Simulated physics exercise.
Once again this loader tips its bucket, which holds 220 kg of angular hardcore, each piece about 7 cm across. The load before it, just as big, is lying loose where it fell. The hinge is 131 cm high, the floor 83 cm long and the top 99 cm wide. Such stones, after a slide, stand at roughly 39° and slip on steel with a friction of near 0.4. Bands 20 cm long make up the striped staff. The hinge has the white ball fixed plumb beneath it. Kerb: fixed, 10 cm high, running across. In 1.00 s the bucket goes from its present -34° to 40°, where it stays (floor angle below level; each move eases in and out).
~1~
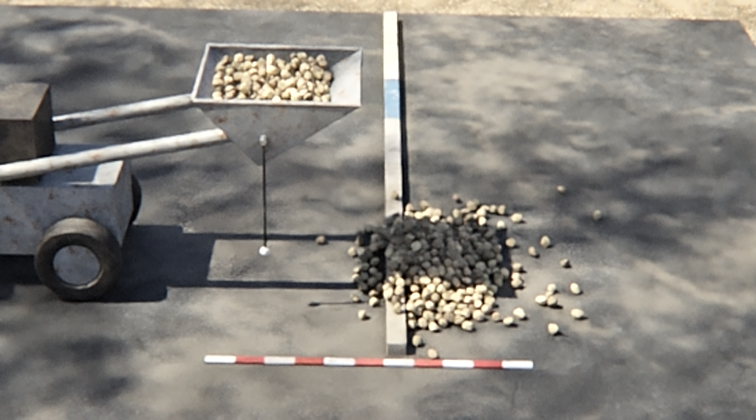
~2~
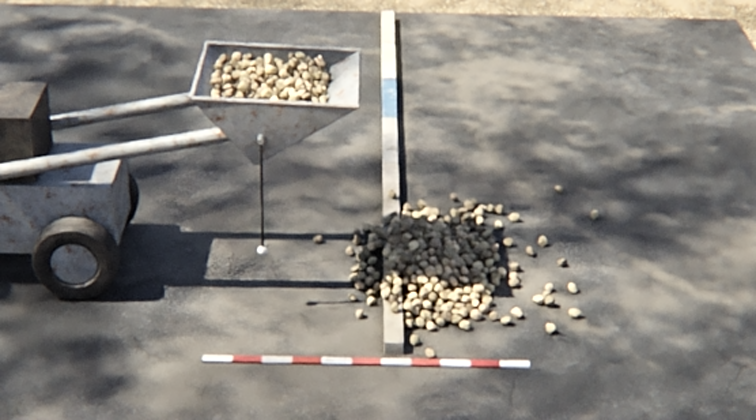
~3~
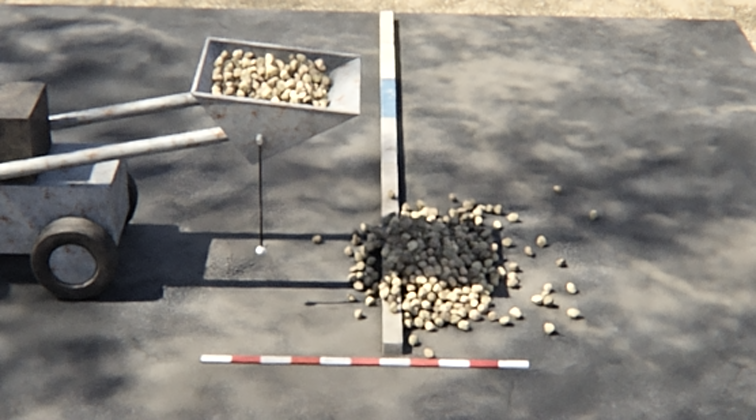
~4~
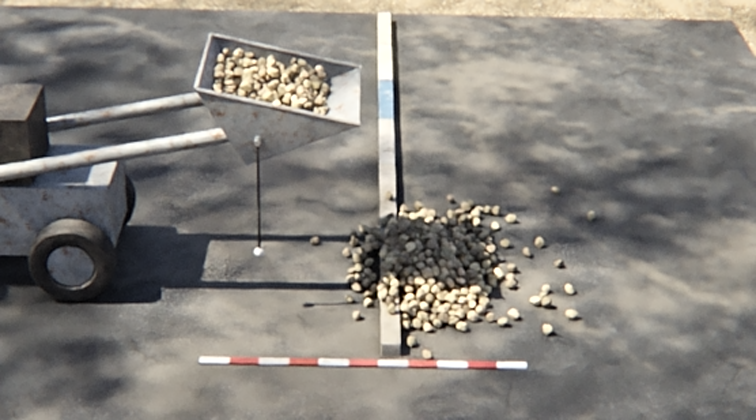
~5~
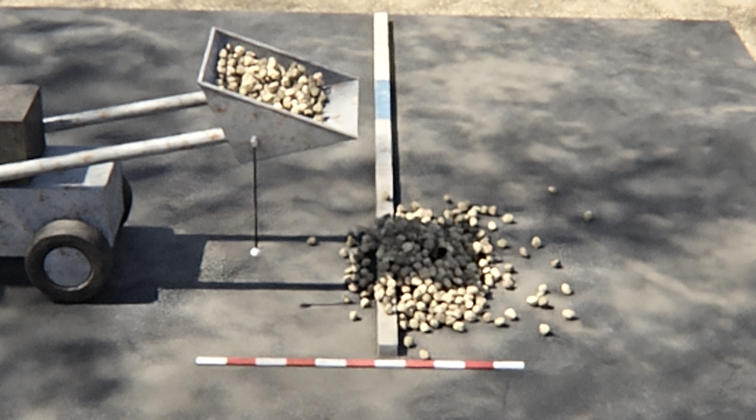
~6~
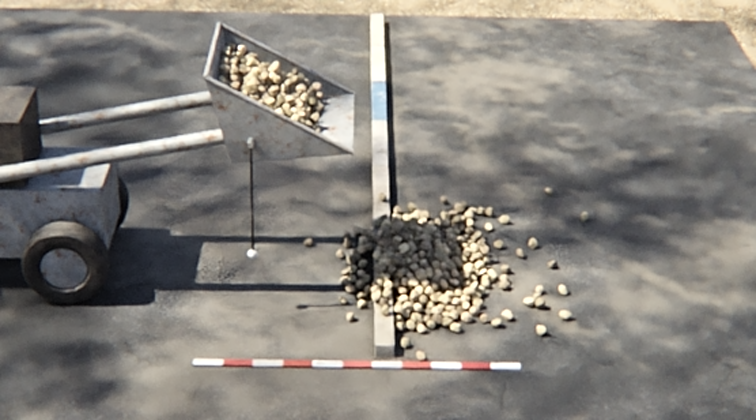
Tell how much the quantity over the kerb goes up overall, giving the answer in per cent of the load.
It goes up by roughly 20 per cent.
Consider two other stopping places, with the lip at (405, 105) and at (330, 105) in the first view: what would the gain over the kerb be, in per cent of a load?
Case one about 80 %, case two about 0 %.
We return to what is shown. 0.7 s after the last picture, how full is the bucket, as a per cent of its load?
80 % still inside.
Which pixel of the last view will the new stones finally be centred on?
Centre: Approx. (361, 256).
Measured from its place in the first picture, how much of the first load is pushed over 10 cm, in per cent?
I'd say roughly 0 per cent of them.
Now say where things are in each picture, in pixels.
The first picture shows lip at (360, 106), floor tilted -34°, highest stones at (281, 64). The earlier load is highest near (409, 239), 24 cm above ground level, 15 % on this side of the kerb, 85 % over the kerb.
The second picture shows lip at (359, 107), floor tilted -33°, highest stones at (266, 63).
The third picture shows lip at (360, 114), floor tilted -28°, highest stones at (245, 64).
The fourth picture shows lip at (360, 125), floor tilted -22°, highest stones at (227, 66).
In the fifth picture, the bucket is at -15°, its lip at (357, 138); the top of the load is at (226, 61).
In the sixth picture, the bucket is at -6°, its lip at (353, 153); the top of the load is at (229, 58).
Then, 0.3 s after the last picture the floor is at 28°; in per cent of one load, 100 in the bucket, 15 on this side of the kerb, 85 over the kerb; the foremost stones are at (554, 262).
Then, 0.7 s after the last picture the floor is at 40°; in per cent of one load, 81 in the bucket, 34 on this side of the kerb, 85 over the kerb; the foremost stones are at (554, 262).
Then, 1.0 s after the last picture the floor is at 40°; in per cent of one load, 22 in the bucket, 90 on this side of the kerb, 89 over the kerb; the foremost stones are at (554, 262).
Then, 3.5 s after the last picture the floor is at 40°; in per cent of one load, 0 in the bucket, 96 on this side of the kerb, 104 over the kerb; the foremost stones are at (554, 262). Net gain over the kerb, 20.
